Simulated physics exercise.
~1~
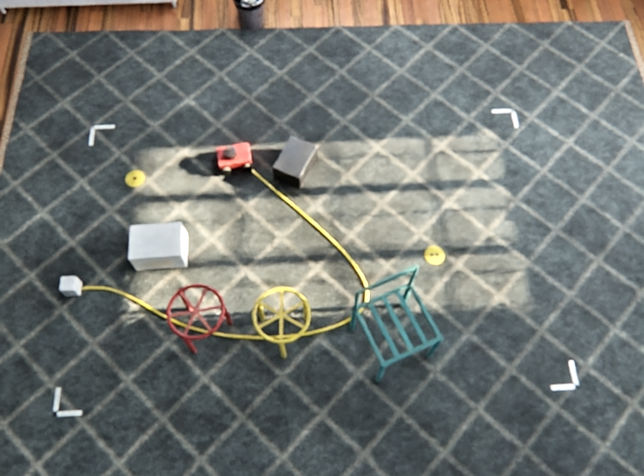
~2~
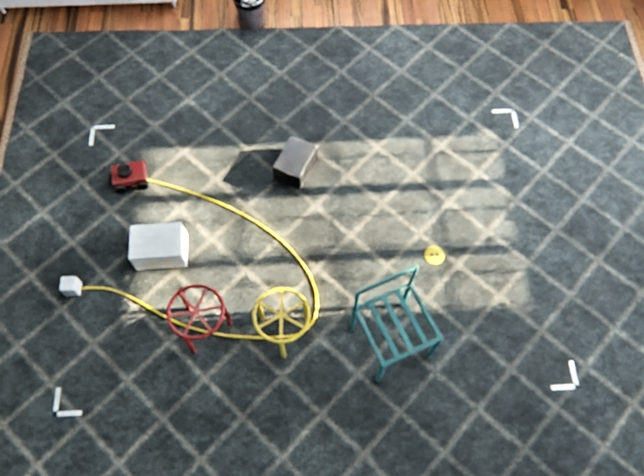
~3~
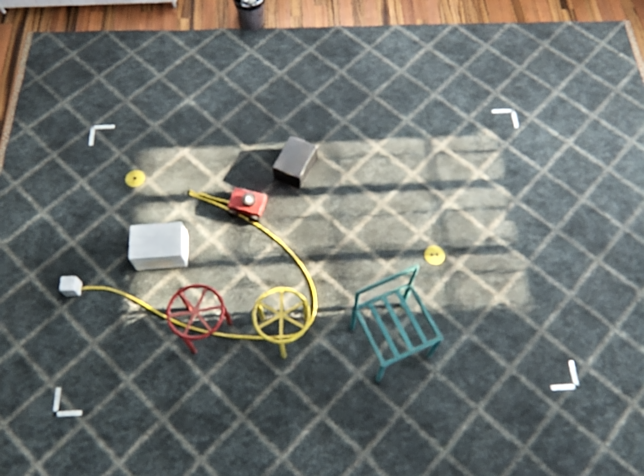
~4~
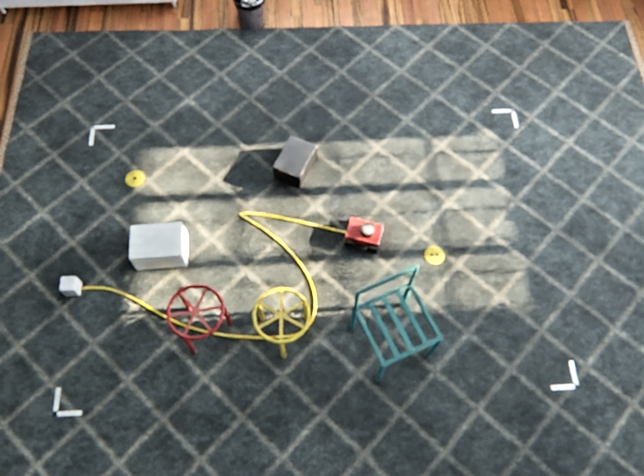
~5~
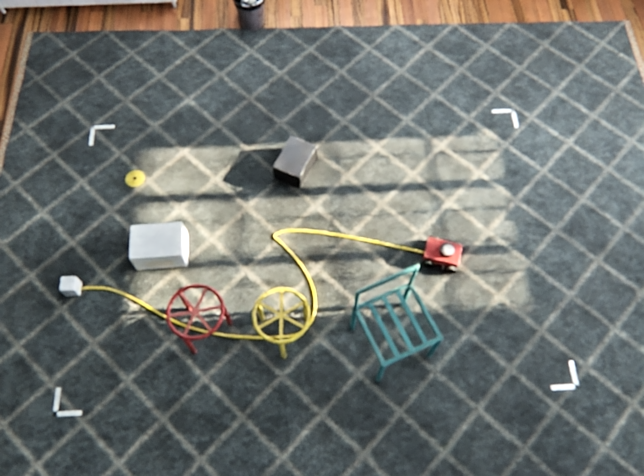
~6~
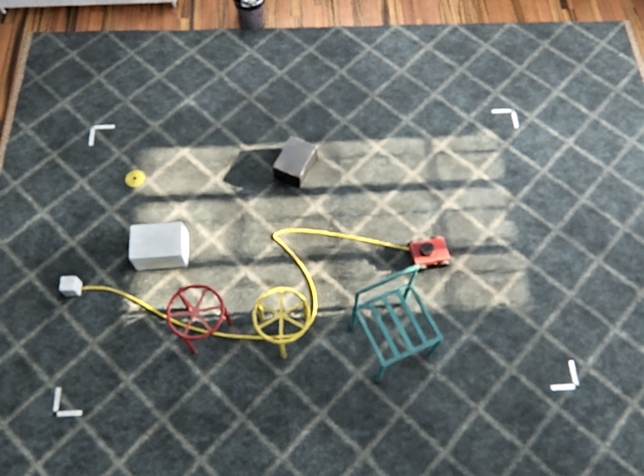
A red cart trailing a yellow lead drives left, then right, and stops near the teal chair.
